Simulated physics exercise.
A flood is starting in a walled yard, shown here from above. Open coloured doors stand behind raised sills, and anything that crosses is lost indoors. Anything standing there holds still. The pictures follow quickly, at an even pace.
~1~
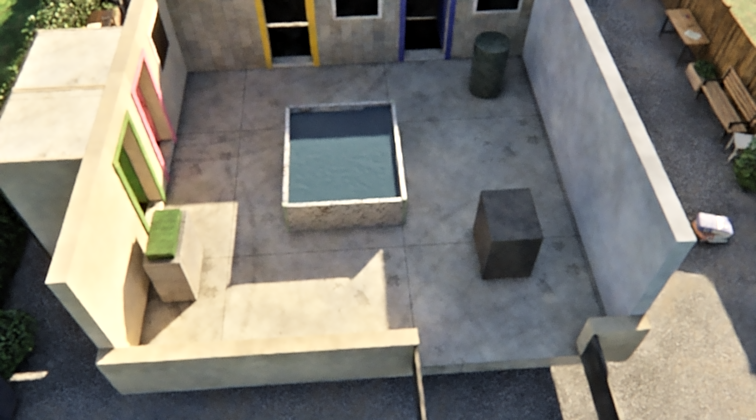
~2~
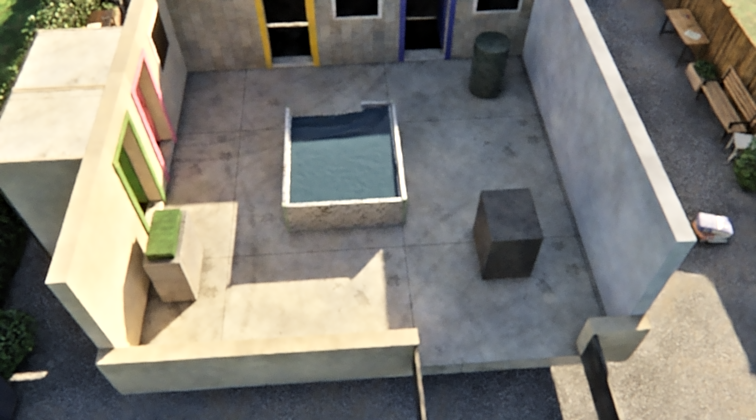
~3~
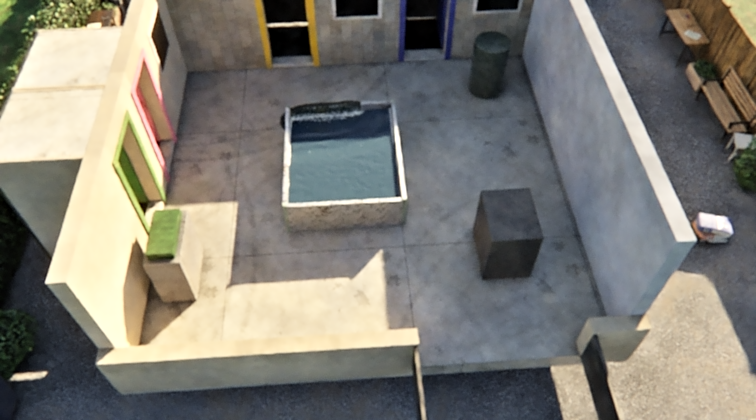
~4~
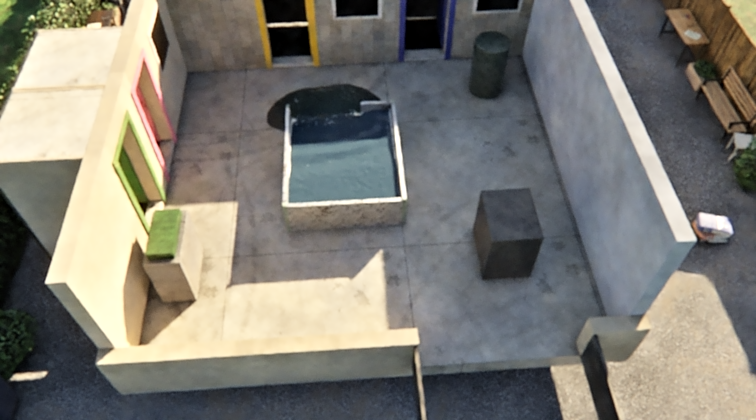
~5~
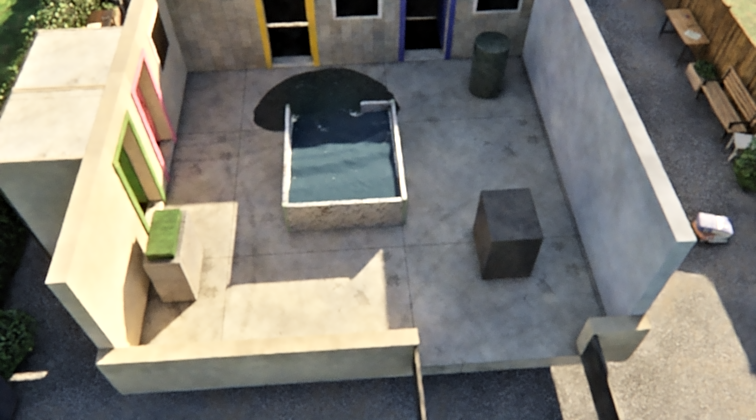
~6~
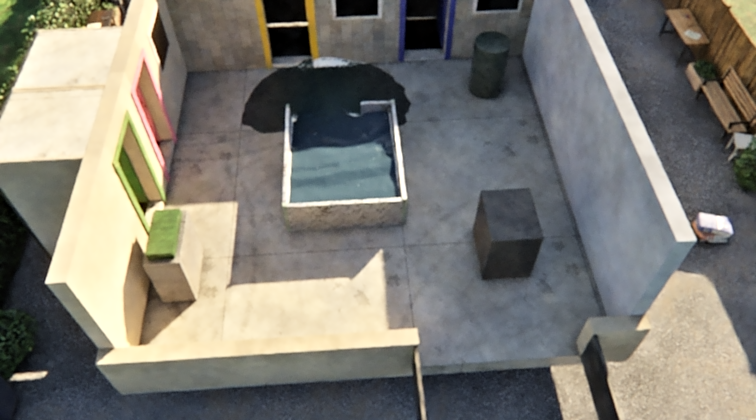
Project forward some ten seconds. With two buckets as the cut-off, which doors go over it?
Outcome: Yellow door: Past the limit; green door: Inside the limit; blue door: Inside the limit; pink door: Inside the limit.
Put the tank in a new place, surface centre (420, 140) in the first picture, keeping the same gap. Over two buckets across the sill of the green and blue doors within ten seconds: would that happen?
I'd say the green doesn't reach it but the blue crosses the line.
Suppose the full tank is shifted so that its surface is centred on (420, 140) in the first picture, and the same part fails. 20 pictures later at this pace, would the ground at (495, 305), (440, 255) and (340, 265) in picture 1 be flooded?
Parched, parched, parched.
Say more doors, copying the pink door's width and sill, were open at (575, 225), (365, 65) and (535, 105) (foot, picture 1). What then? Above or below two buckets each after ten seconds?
The first new doorway comes up short, the second tops it, the third comes up short.
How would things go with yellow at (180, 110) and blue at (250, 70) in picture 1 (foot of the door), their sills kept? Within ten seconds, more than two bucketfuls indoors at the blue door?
Blue: Exceeds it.
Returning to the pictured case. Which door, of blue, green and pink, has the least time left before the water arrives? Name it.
That would be the blue-painted one.
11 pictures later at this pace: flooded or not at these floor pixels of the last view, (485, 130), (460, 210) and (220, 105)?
The three points read clear, clear and soaked through.
A moment on, water covers 15 % of the floor; the yellow door over two buckets in, the green door not reached, the blue door wet at the sill, nothing in, the pink door not reached.
Next, water covers 20 % of the floor; the yellow door far over two buckets in, the green door not reached, the blue door wet at the sill, nothing in, the pink door not reached.
Then, water covers 35 % of the floor; the yellow door far over two buckets in, the green door wet at the sill, nothing in, the blue door wet at the sill, nothing in, the pink door wet at the sill, nothing in.
Later, water covers 70 % of the floor; the yellow door far over two buckets in, the green door wet at the sill, nothing in, the blue door wet at the sill, nothing in, the pink door wet at the sill, nothing in.
In the end, water covers 95 % of the floor; the yellow door far over two buckets in, the green door wet at the sill, nothing in, the blue door wet at the sill, nothing in, the pink door wet at the sill, nothing in.
